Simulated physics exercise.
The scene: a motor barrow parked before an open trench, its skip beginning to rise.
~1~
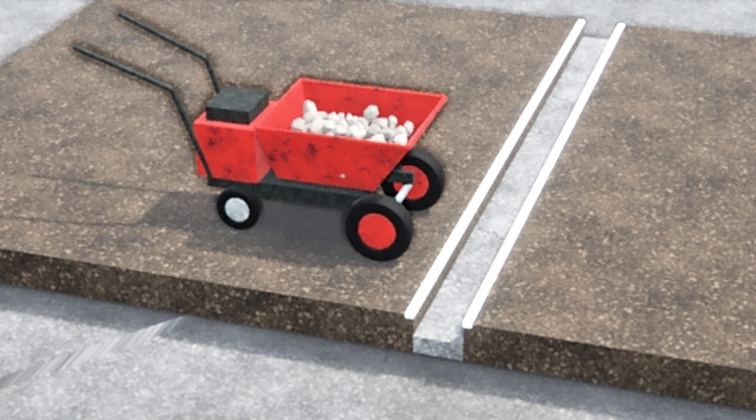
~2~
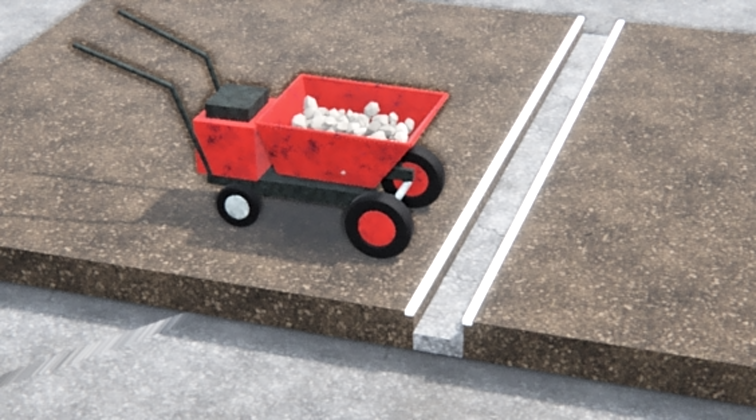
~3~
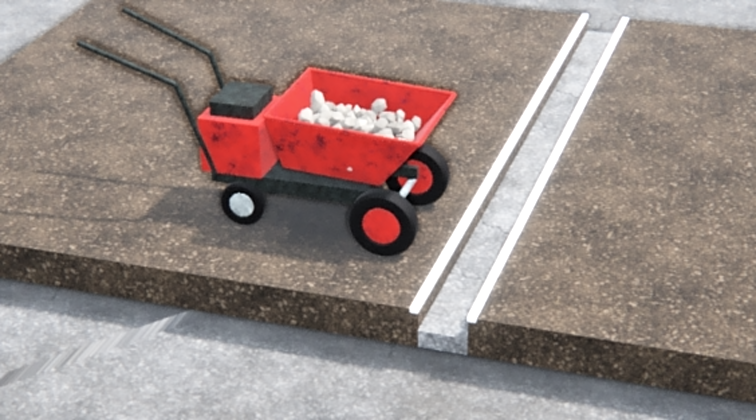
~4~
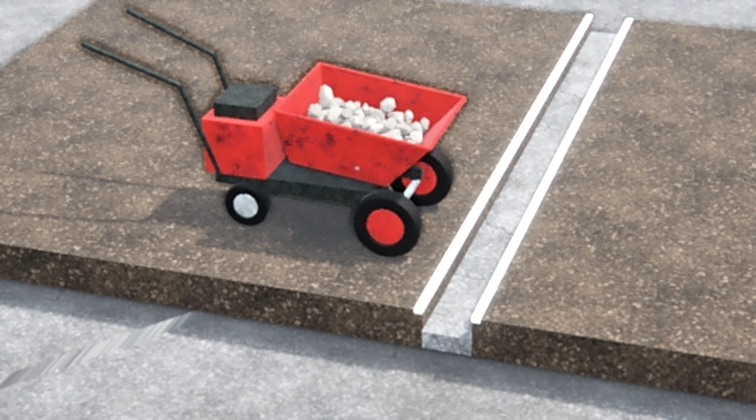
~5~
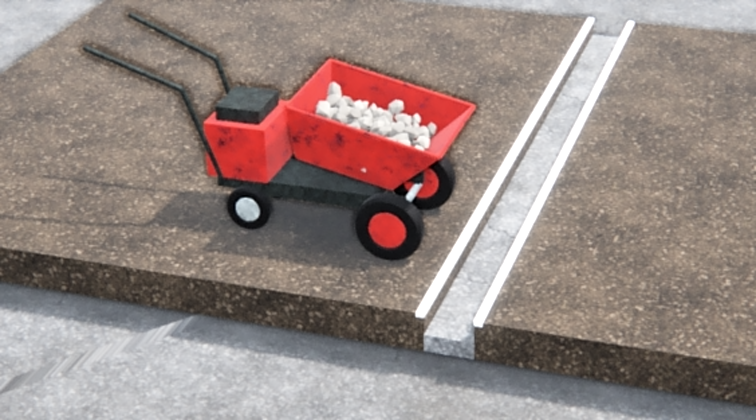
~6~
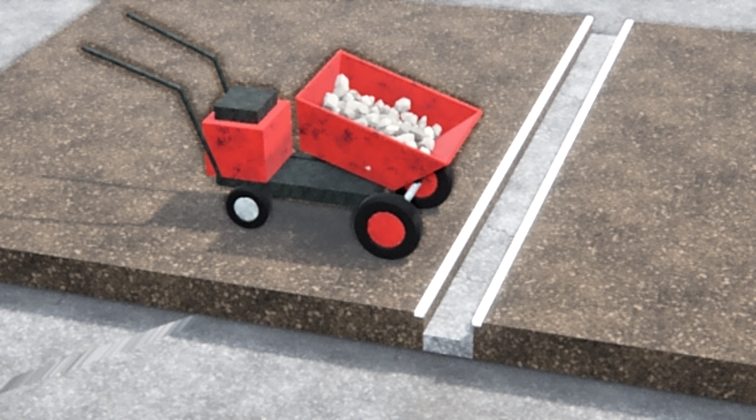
The video shows a red motor barrow loaded with pale broken stones, standing on brown ground to the left of a narrow, white-edged trench. Its skip starts out level, then its rear rises gradually, leaving it clearly tilted toward the right.
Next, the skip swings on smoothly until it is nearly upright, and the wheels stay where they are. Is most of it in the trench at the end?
It catches under half.
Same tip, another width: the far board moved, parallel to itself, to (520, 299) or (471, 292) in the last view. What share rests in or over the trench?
About 80 and 0 per cent.
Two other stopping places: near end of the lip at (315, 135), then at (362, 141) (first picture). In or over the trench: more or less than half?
First the smaller part, then more than half.
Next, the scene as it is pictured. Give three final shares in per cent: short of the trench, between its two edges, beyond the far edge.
In per cent, short 0, between 20 and beyond 50.
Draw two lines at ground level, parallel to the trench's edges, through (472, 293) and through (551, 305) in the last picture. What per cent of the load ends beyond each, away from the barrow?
About 60 and 10 per cent.
Just after the last frame, skip tipped steeply; every one in the skip.
A moment on, skip tipped right over; the larger part in the skip; just a few in or heaped over the trench; about a tenth beyond it; just a few falling.
Further on, skip tipped right over; roughly a third in the skip; about a tenth in or heaped over the trench; roughly half beyond it.
When it is over, skip tipped right over; roughly a quarter in the skip; roughly a quarter in or heaped over the trench; roughly half beyond it.
